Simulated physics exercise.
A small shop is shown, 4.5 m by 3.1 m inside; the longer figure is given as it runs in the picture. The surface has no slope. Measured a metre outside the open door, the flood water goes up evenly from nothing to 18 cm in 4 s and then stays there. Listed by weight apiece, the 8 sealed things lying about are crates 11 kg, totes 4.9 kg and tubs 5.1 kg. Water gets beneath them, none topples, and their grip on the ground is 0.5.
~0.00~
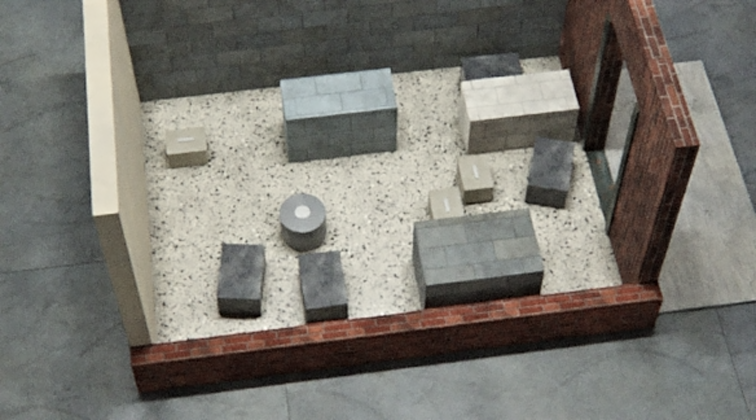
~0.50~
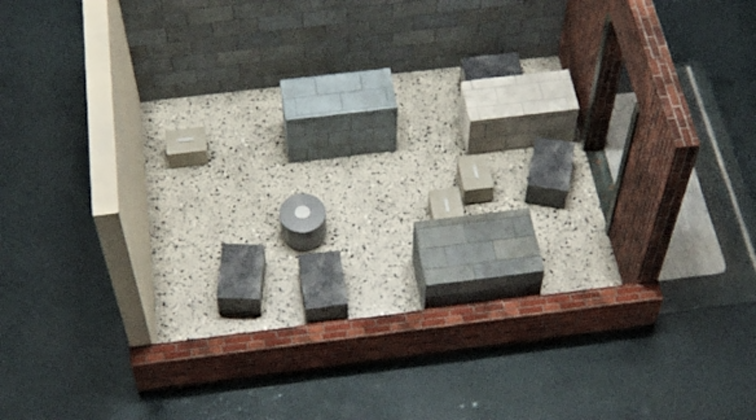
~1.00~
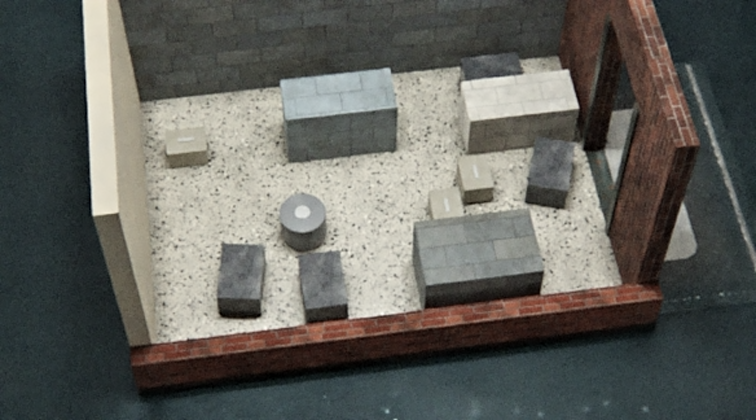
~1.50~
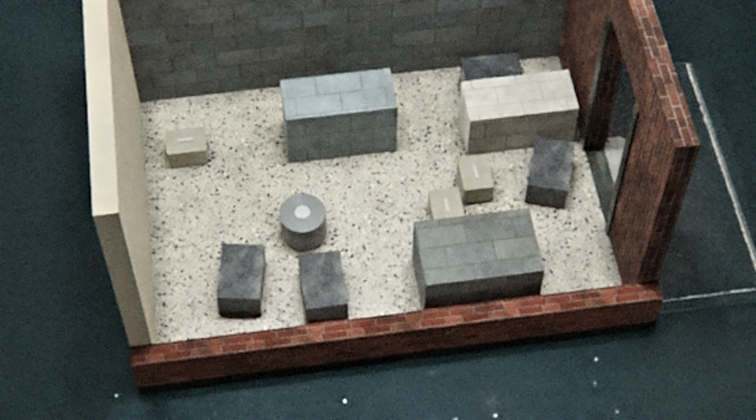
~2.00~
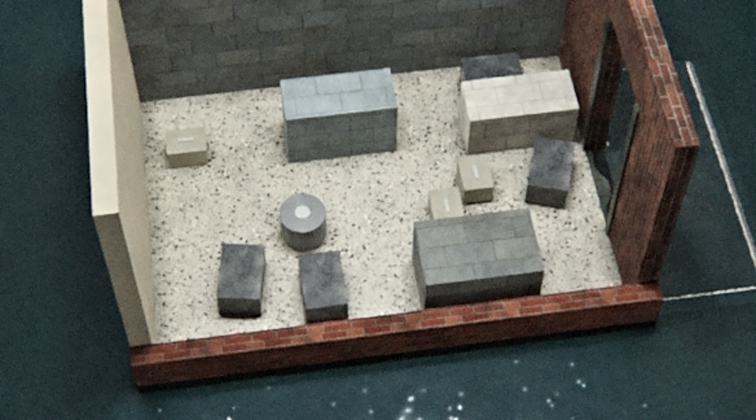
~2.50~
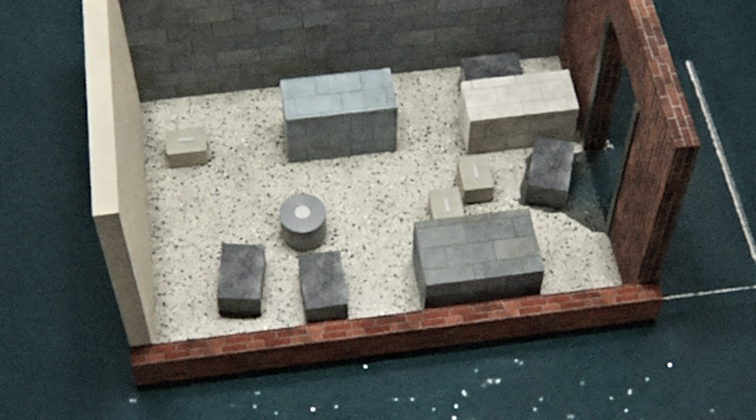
In a small open-topped shop with brick and pale walls, grey and tan blocks stand still on a speckled floor while dark water spreads over the ground outside, then a little enters through the doorway at right.
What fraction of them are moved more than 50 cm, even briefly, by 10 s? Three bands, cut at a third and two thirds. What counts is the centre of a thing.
It is a large fraction, two thirds or more.
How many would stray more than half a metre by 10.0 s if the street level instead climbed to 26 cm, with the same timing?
The count would be 7.
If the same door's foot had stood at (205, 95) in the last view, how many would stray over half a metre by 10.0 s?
The answer would then be 4.
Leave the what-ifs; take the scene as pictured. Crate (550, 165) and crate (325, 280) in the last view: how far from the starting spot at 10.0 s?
300 cm, 40 cm.
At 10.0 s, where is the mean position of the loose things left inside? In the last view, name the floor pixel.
The centre sits near (253, 186).
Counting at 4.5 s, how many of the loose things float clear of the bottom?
At that time, 0.
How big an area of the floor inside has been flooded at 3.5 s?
Roughly 1.5 m2.
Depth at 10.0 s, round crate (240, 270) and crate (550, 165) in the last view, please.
Close to 12 and 8 centimetres.
After 3.5 s 0 of 8 are over 50 cm from their spots; 0 afloat.
After 4.5 s 1 of 8 are over 50 cm from their spots; 0 afloat.
After 7.0 s 4 of 8 are over 50 cm from their spots; 1 afloat.
After 10.0 s 6 of 8 are over 50 cm from their spots, and 7 have been at some point; 7 afloat.
